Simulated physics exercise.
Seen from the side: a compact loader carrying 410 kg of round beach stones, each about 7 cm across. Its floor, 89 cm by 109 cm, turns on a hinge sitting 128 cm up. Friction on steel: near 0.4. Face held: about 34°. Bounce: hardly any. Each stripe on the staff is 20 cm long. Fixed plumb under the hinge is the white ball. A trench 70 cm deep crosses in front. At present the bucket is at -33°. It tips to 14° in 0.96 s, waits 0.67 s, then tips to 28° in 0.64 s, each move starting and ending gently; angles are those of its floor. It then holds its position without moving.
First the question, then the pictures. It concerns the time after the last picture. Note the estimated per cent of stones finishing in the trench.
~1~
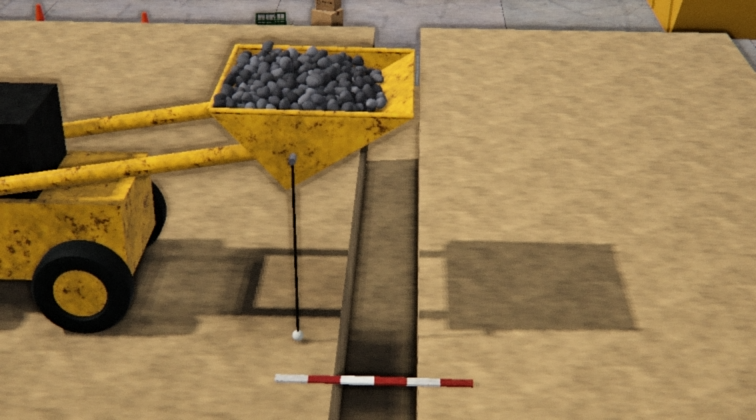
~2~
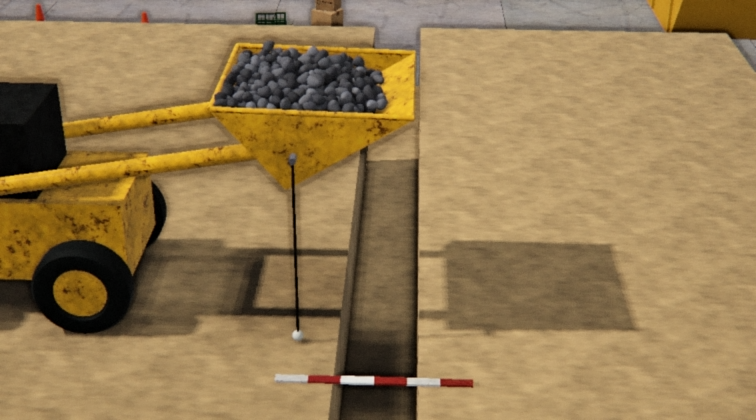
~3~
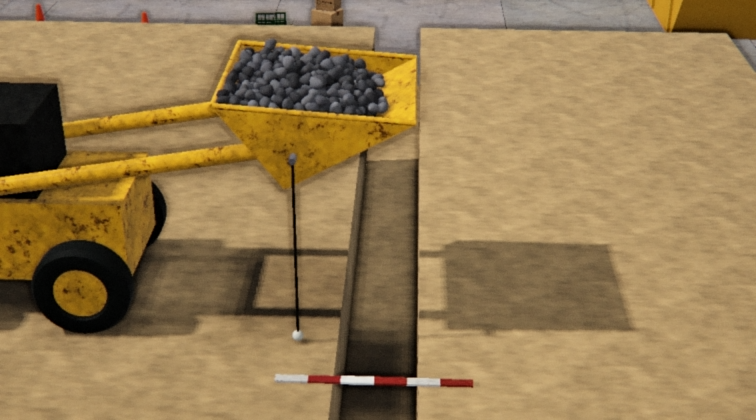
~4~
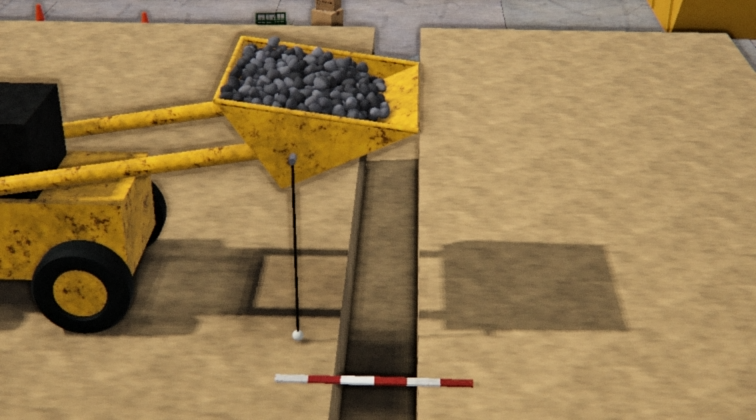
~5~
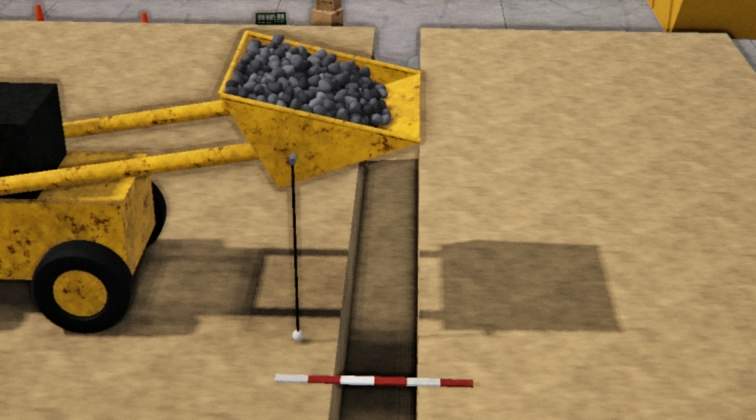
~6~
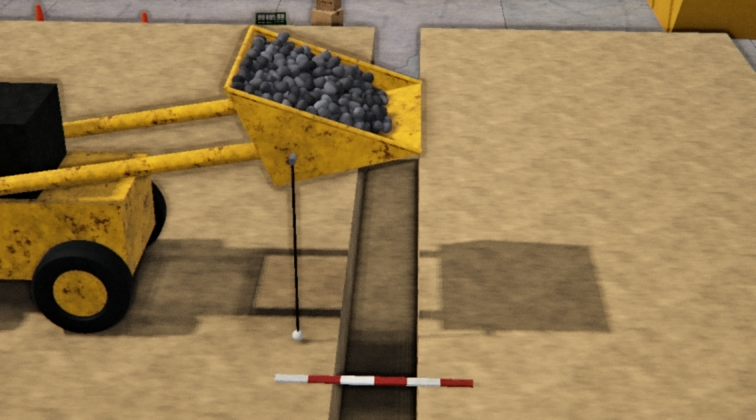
Estimate: 15 per cent.
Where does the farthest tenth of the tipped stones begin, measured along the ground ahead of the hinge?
Distance from the hinge: About 160 cm.
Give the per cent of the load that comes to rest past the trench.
Something like 85 out of every hundred parts of the load ends up there.
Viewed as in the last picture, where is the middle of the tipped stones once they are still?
Roughly at (474, 293).
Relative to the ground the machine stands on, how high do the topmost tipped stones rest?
The top of the heap ends up around 26 cm above that ground.
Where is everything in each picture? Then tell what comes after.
The first picture shows lip at (413, 117), floor tilted -33°, highest stones at (305, 65).
In the second picture, the bucket is at -32°, its lip at (414, 118); the top of the load is at (297, 62).
In the third picture, the bucket is at -30°, its lip at (416, 124); the top of the load is at (280, 64).
In the fourth picture, the bucket is at -26°, its lip at (418, 131); the top of the load is at (268, 60).
The fifth picture shows lip at (420, 141), floor tilted -21°, highest stones at (270, 56).
In the sixth picture, the bucket is at -15°, its lip at (421, 152); the top of the load is at (263, 48).
A little later the floor is at 7°; 100 % in the bucket; the foremost stones are at (389, 144).
Then the floor is at 14°; 95 % in the bucket, 3 % in the trench, 2 % past the trench; the foremost stones are at (433, 181).
Later still the floor is at 28°; 6 % in the bucket, 13 % in the trench, 81 % past the trench; the foremost stones are at (615, 276).
In the end the floor is at 28°; 0 % in the bucket, 16 % in the trench, 84 % past the trench; the foremost stones are at (621, 287).
